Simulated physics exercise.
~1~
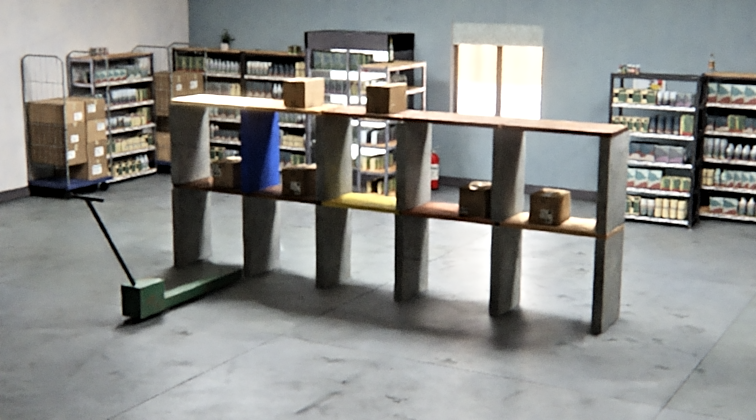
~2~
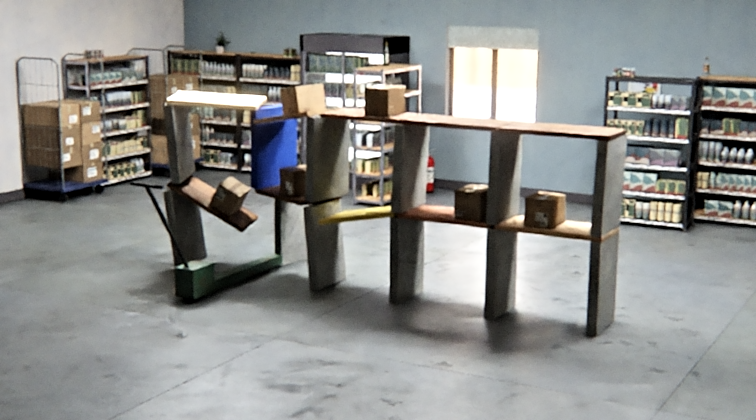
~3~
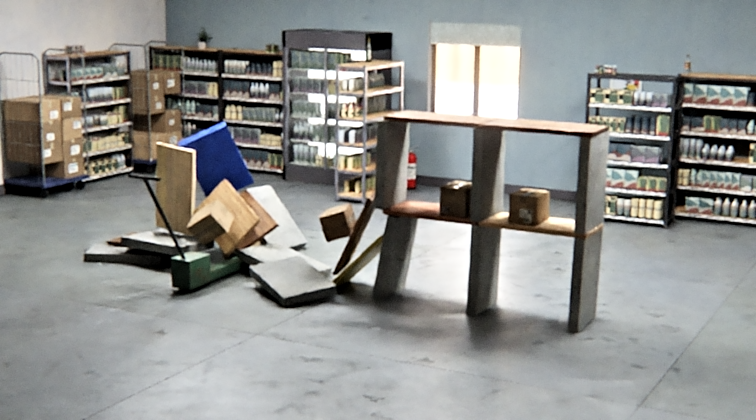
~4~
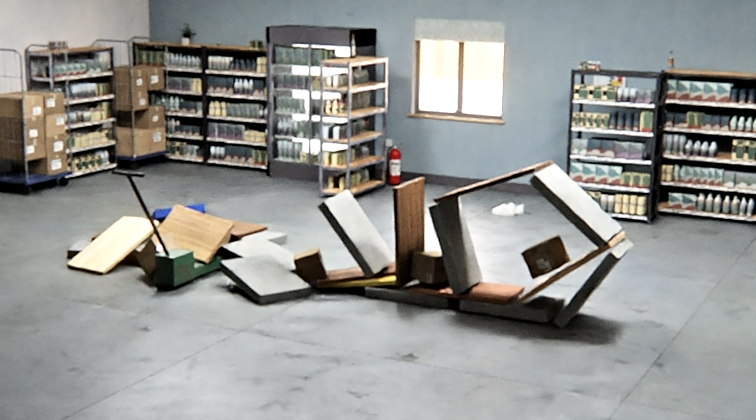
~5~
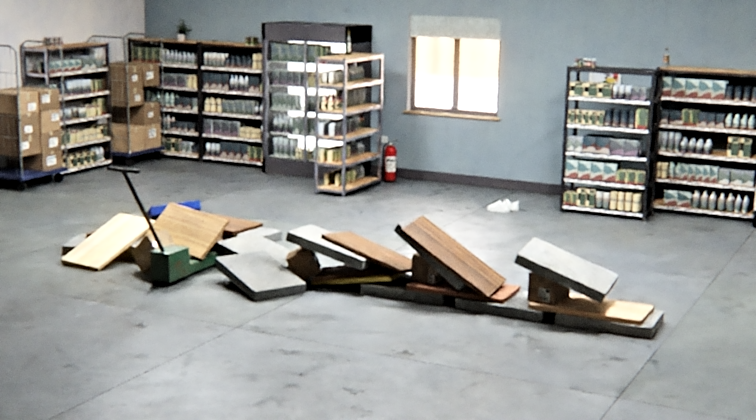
A green floor jack slides into the makeshift shelves, and they collapse from left to right.
